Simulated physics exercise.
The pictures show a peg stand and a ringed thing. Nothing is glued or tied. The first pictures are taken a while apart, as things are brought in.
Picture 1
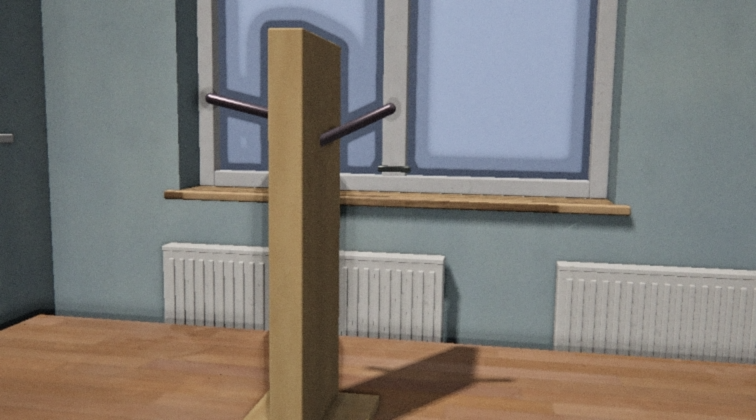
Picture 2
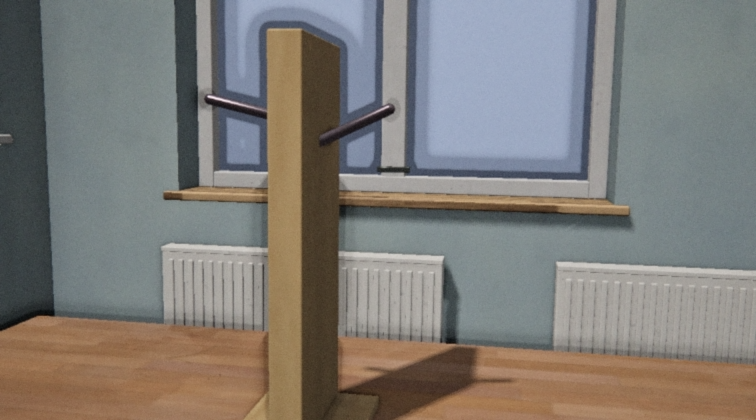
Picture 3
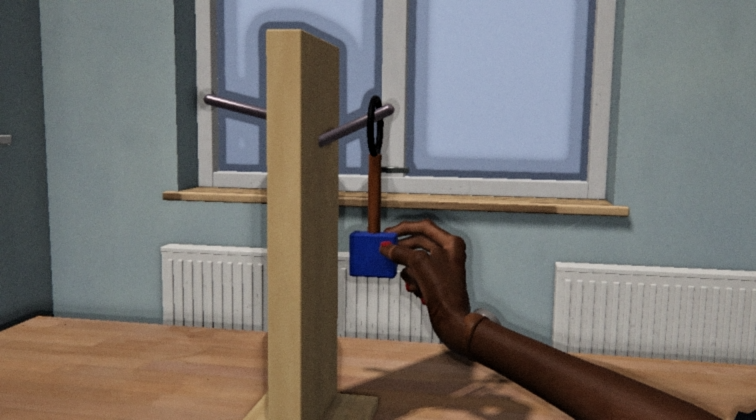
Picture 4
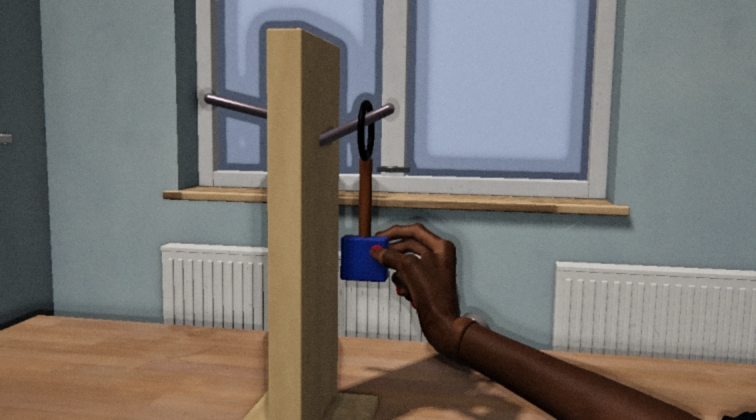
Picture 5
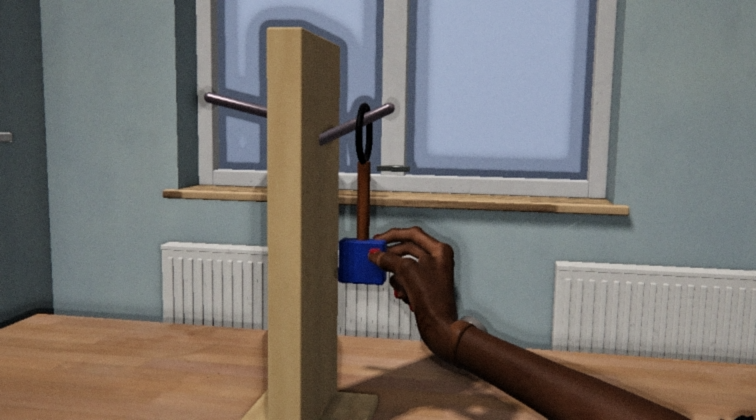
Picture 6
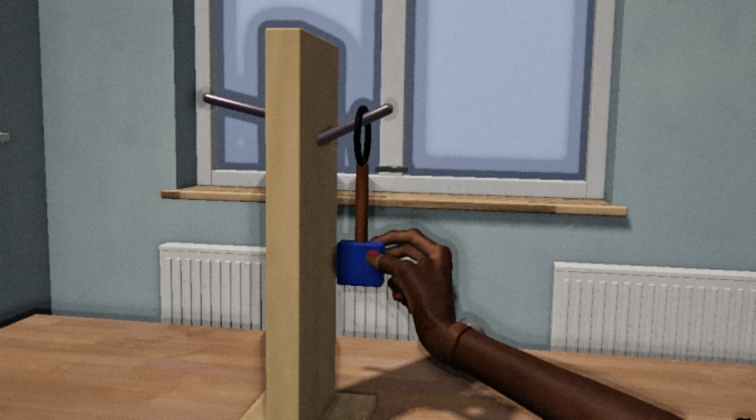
A hand holding a blue brush with a dark ring at its top comes into view from the right, beside a wooden stand with two metal pegs that at first stands alone. The ring is around the right peg, and the hand shifts the brush slightly left and down, still gripping it.
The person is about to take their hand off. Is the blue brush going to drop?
Here the blue brush hangs there.
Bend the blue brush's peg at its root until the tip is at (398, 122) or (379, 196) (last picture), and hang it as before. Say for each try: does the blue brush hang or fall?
One after another: It stays on its peg; comes down.
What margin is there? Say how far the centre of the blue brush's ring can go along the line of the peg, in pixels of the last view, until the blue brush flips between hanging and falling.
Some 28 pixels, right.
Then, 0.12 s later than the last frame, blue brush tilted by 11° near (350, 208).
Then, 0.22 s later than the last frame, blue brush tilted by 8° near (334, 214).
When it is over, the blue brush remains hooked, near (334, 214).
